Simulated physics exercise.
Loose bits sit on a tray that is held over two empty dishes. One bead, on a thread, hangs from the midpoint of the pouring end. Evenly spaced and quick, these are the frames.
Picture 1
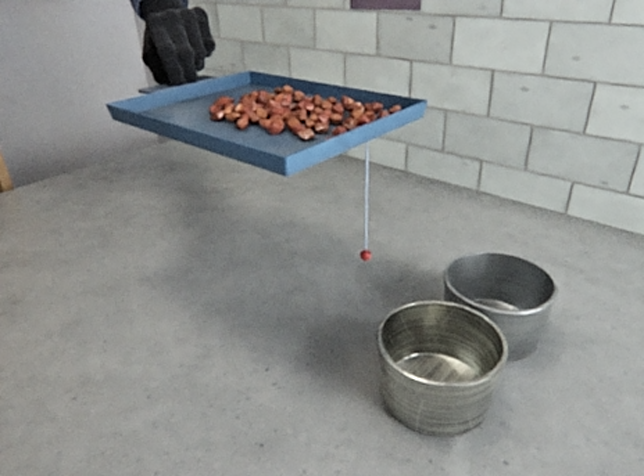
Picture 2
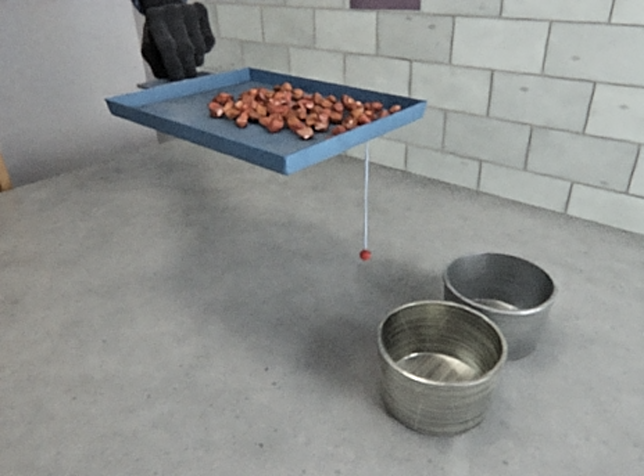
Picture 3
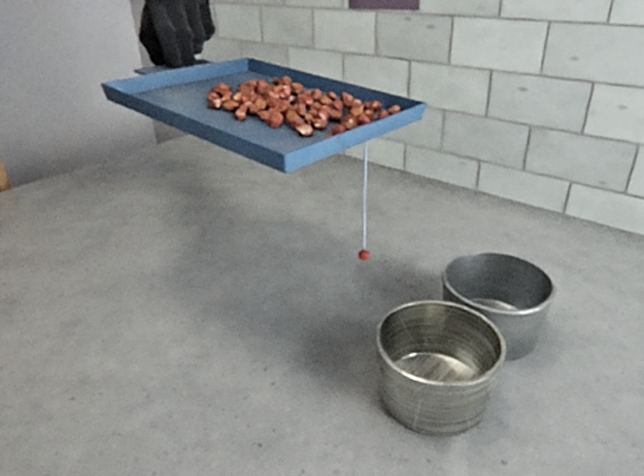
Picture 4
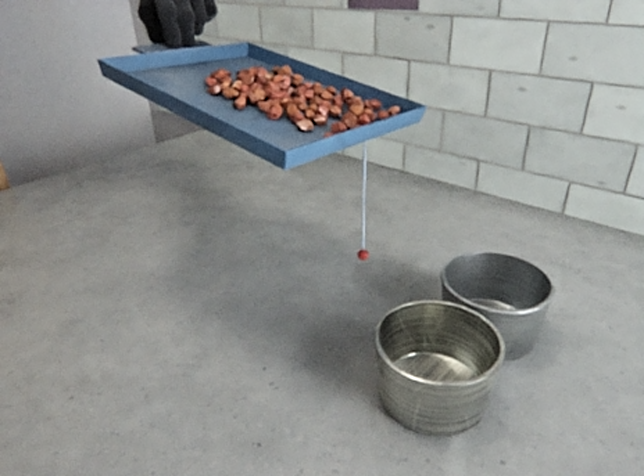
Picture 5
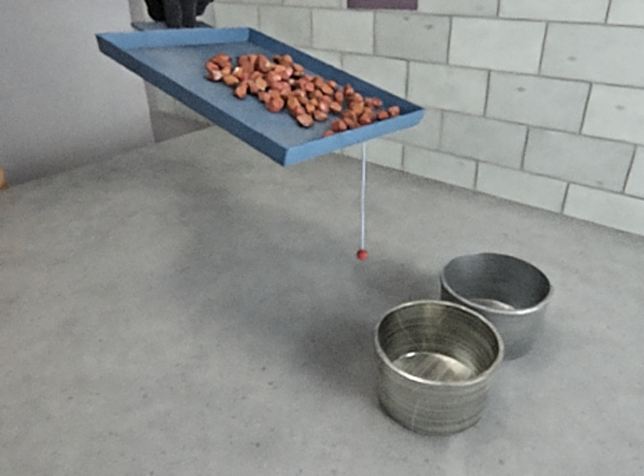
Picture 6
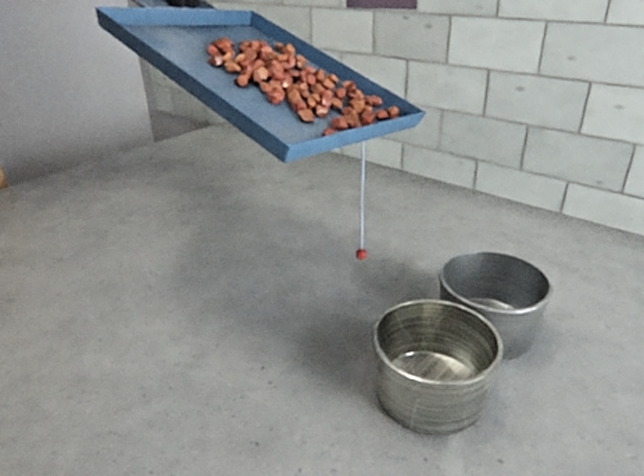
Black-gloved hand raising the back of a blue tray of reddish-brown chunks, tilting it toward the right above two empty metal dishes.
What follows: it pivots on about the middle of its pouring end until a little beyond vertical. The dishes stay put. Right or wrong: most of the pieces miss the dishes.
Right.
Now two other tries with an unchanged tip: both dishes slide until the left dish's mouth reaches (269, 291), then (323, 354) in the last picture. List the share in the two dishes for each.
0 and 20 in a hundred.
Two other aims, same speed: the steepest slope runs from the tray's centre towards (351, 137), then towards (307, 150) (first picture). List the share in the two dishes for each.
Case one near 20 %; case two near 0 %.
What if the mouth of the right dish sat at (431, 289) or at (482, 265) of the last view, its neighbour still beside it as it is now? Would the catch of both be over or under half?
Try 1: A lesser share; try 2: A lesser share.
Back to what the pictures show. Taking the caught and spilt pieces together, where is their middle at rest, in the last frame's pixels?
I'd mark it at roughly (423, 293).
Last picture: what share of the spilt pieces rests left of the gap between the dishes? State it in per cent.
90 in a hundred, roughly.
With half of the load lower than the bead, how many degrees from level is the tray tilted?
The tilt is near 95° by then.
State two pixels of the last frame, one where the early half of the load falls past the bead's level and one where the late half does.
At about (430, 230), then at (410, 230).
Just after the last frame, tray tipped steeply; every one on the tray.
A moment on, tray tipped right over; roughly a third on the tray; roughly half outside both; roughly a quarter in the air.
Further on, tray tipped past a quarter turn; just a few in the left dish; just a few in the right dish; almost all outside both.
When it is over, tray tipped past a quarter turn; just a few in the left dish; just a few in the right dish; almost all outside both.
